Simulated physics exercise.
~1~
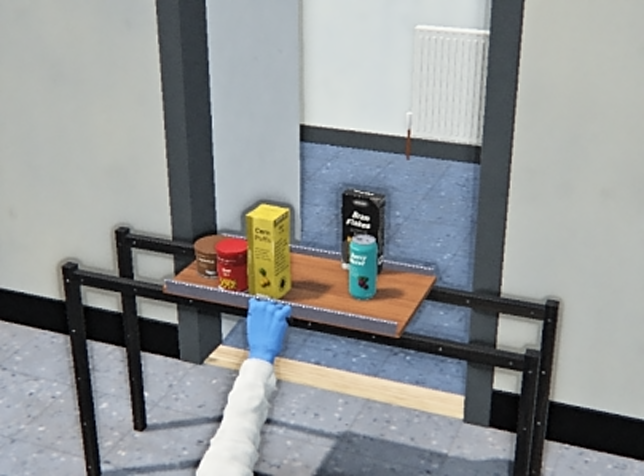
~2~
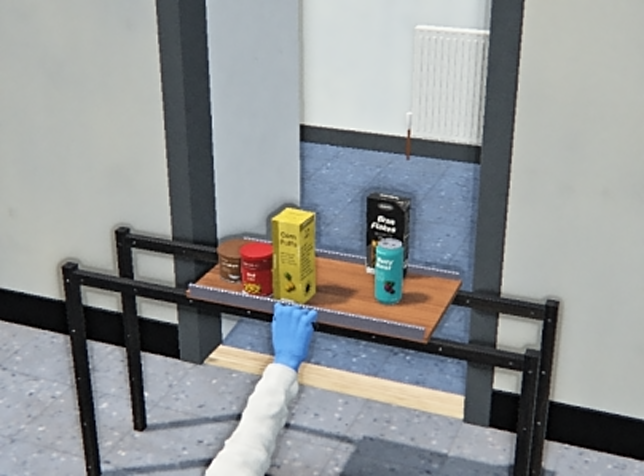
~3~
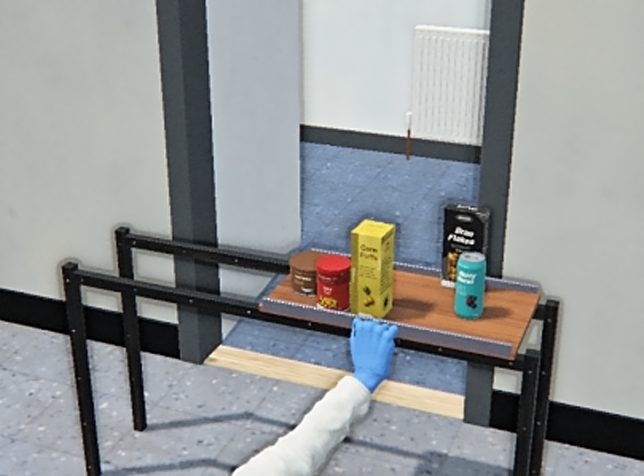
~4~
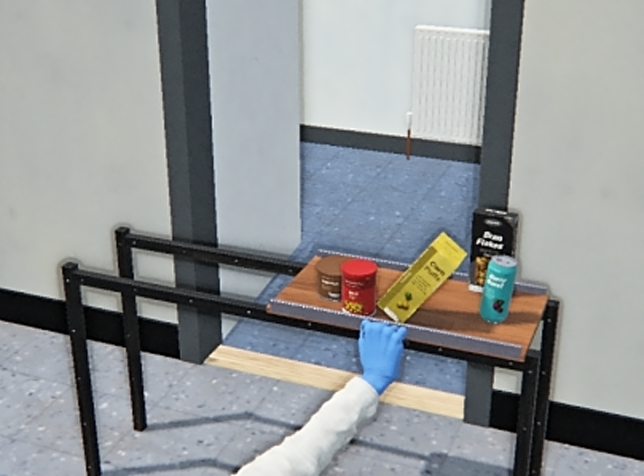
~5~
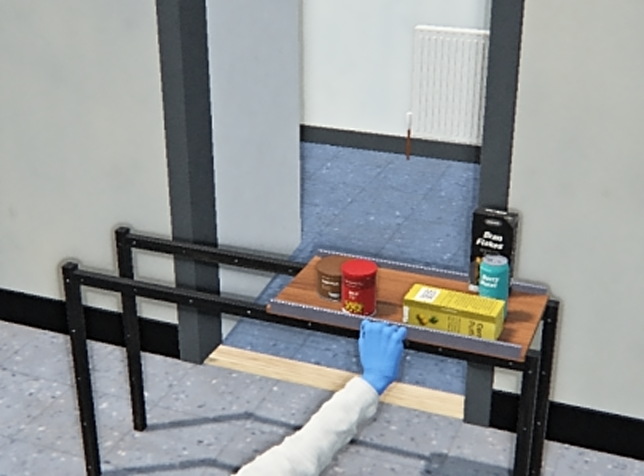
The footage shows a gloved hand at the front edge of a wooden tray moving right along black rails, carrying a yellow carton, black packet, red tin, turquoise can and brown tub. As the tray halts at the right, the carton topples rightward onto its side, the others staying upright.
